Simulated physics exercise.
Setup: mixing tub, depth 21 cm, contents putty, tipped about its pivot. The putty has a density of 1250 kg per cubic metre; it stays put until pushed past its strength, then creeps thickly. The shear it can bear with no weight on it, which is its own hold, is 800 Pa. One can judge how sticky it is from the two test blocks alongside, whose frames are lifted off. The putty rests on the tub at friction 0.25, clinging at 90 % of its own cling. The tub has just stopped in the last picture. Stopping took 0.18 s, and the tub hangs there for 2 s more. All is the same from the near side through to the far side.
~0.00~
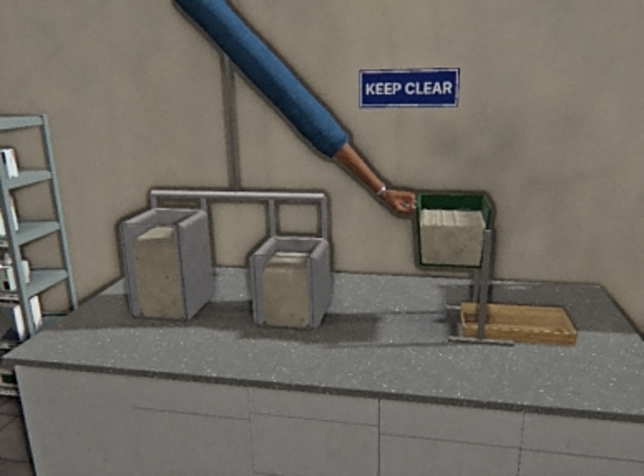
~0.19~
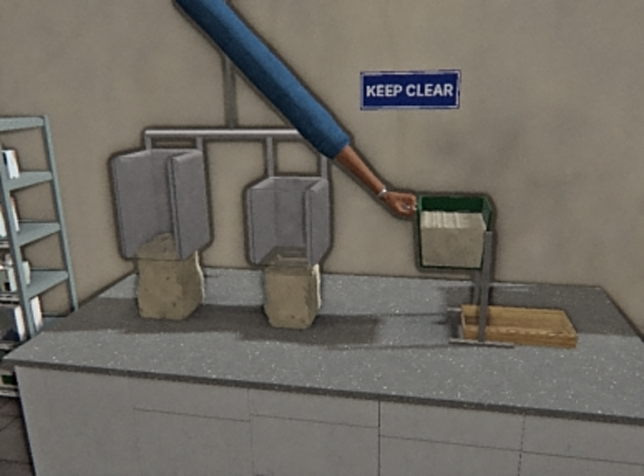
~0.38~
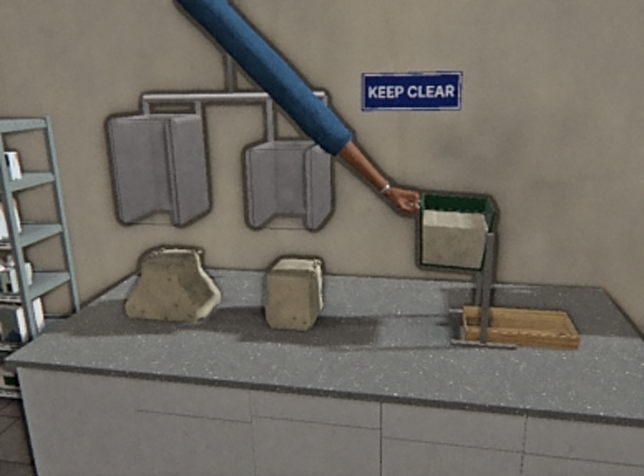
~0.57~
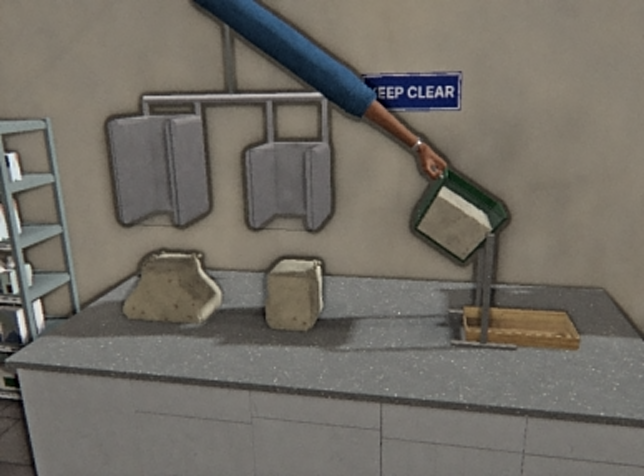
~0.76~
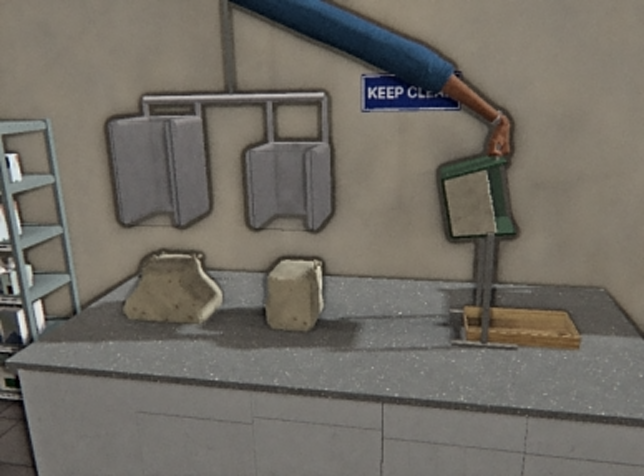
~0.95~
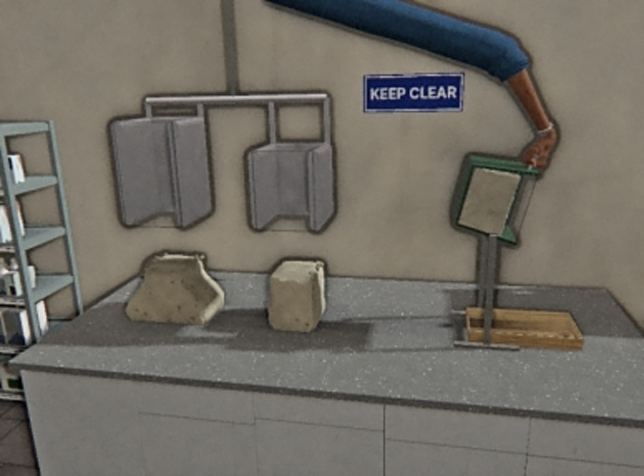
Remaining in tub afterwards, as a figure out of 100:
Near 47 %.
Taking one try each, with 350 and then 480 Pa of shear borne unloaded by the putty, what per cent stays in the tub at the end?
Result: 25 % for the first case, 30 % for the second.
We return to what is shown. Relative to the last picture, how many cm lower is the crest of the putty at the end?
About 13 cm.
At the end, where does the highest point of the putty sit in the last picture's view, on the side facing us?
Roughly at pixel (478, 207).
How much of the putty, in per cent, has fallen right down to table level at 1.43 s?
Down at that time: Approx. 0 %.
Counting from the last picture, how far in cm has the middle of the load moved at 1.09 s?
Close to 4 centimetres.
After 1.09 s, the tub is at 103 degrees and holds 100 %.
After 1.26 s, the tub is at 103 degrees and holds 75 %.
After 1.43 s, the tub is at 103 degrees and holds 49 %.
After 1.60 s, the tub is at 103 degrees and holds 47 %.
After 2.95 s, at the end, the tub is at 103 degrees and holds 47 %.
